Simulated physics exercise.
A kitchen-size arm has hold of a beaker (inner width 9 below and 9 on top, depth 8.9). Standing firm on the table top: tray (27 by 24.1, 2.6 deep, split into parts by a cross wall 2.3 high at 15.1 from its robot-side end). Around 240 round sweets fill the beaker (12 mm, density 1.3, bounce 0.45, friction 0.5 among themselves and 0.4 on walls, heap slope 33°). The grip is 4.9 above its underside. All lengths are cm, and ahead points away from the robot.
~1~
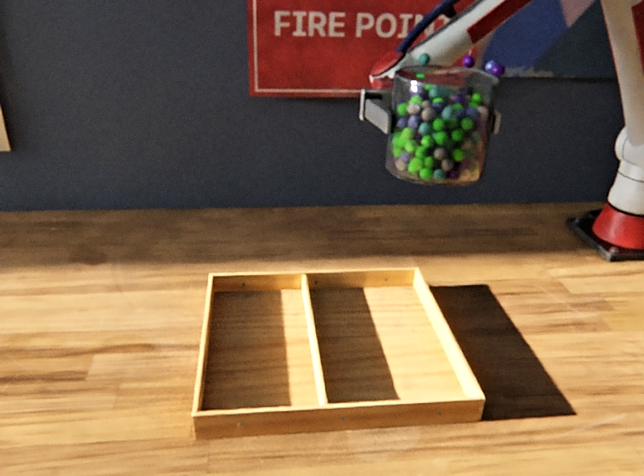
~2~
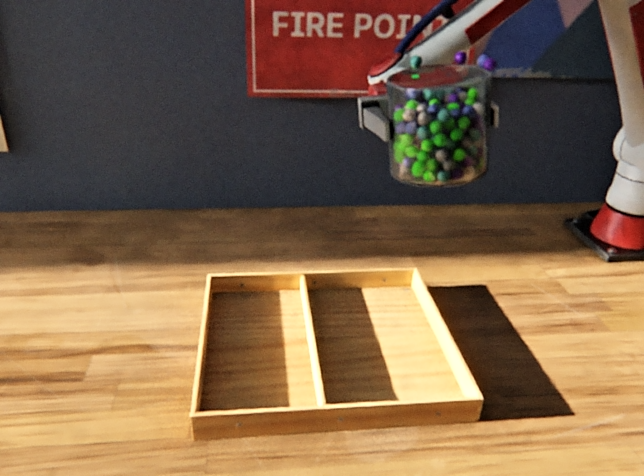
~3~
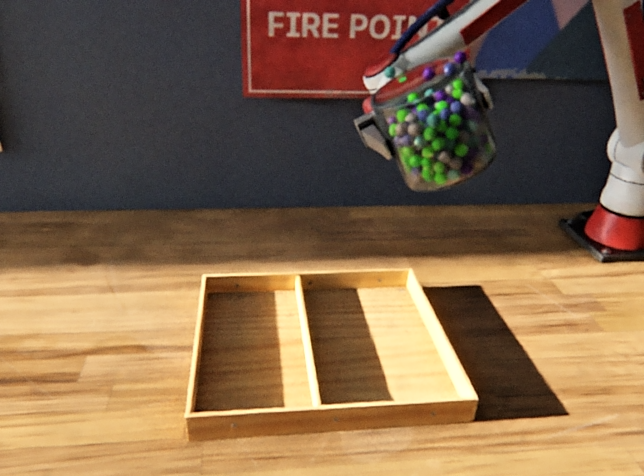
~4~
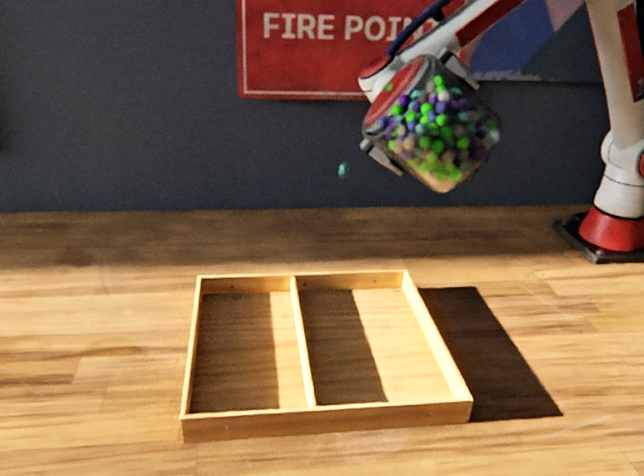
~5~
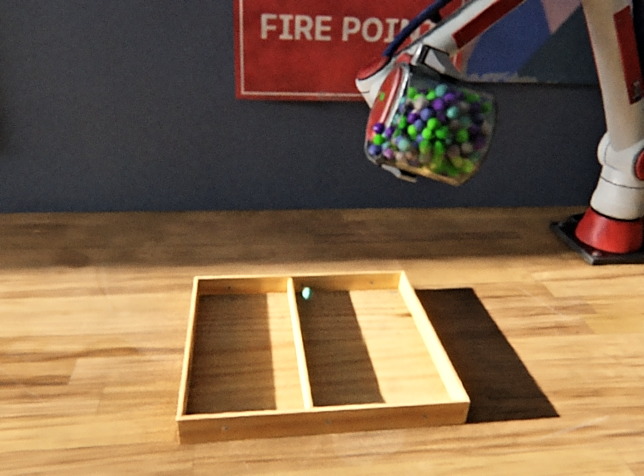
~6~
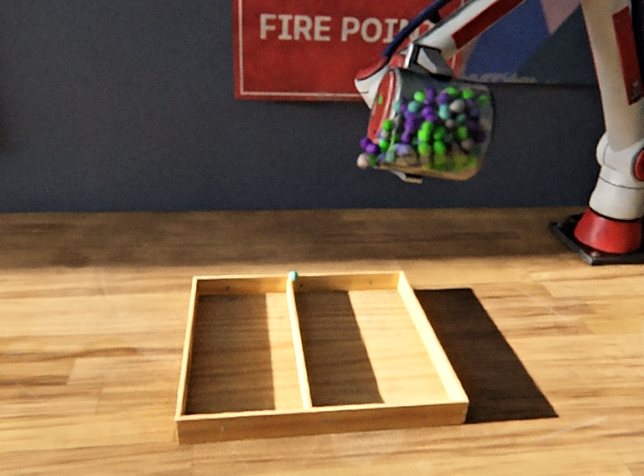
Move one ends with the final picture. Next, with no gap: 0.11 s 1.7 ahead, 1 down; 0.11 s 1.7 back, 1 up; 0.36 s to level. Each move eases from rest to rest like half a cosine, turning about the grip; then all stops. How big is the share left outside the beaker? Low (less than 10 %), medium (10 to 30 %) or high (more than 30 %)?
Answer: Medium; 10 to 30 % of the round sweets finish outside the beaker.
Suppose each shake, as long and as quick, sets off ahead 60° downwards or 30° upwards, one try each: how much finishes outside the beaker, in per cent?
Some 10 and 20 per cent.
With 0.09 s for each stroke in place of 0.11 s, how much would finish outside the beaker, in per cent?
It would be near 20 per cent.
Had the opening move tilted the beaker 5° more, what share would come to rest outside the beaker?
It would be near 25 per cent.
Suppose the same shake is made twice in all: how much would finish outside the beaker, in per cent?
In that case some 20 per cent.
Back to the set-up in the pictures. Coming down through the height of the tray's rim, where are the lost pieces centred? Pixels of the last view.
Near (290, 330).
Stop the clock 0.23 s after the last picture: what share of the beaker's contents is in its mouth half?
Roughly 45 per cent.
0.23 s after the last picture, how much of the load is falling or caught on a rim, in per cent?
About 6 per cent.
Then, 0.23 s after the last picture, tilted 81° forward, highest piece 29 above the table; 221 in the beaker, 5 in the far-side part, 2 in the robot-side part, 14 in flight or on a rim.
Then, 0.46 s after the last picture, tilted 19° forward, highest piece 30 above the table; 208 in the beaker, 14 in the robot-side part, 12 in the far-side part, 8 in flight or on a rim.
Then, 0.78 s after the last picture, level, highest piece 30 above the table; 207 in the beaker, 18 in the far-side part, 17 in the robot-side part.
Then, 1.83 s after the last picture, level, highest piece 30 above the table; 207 in the beaker, 18 in the far-side part, 17 in the robot-side part.
Final count, 207 in the beaker, 18 in the far-side part, 17 in the robot-side part. That is 14 % outside the beaker.
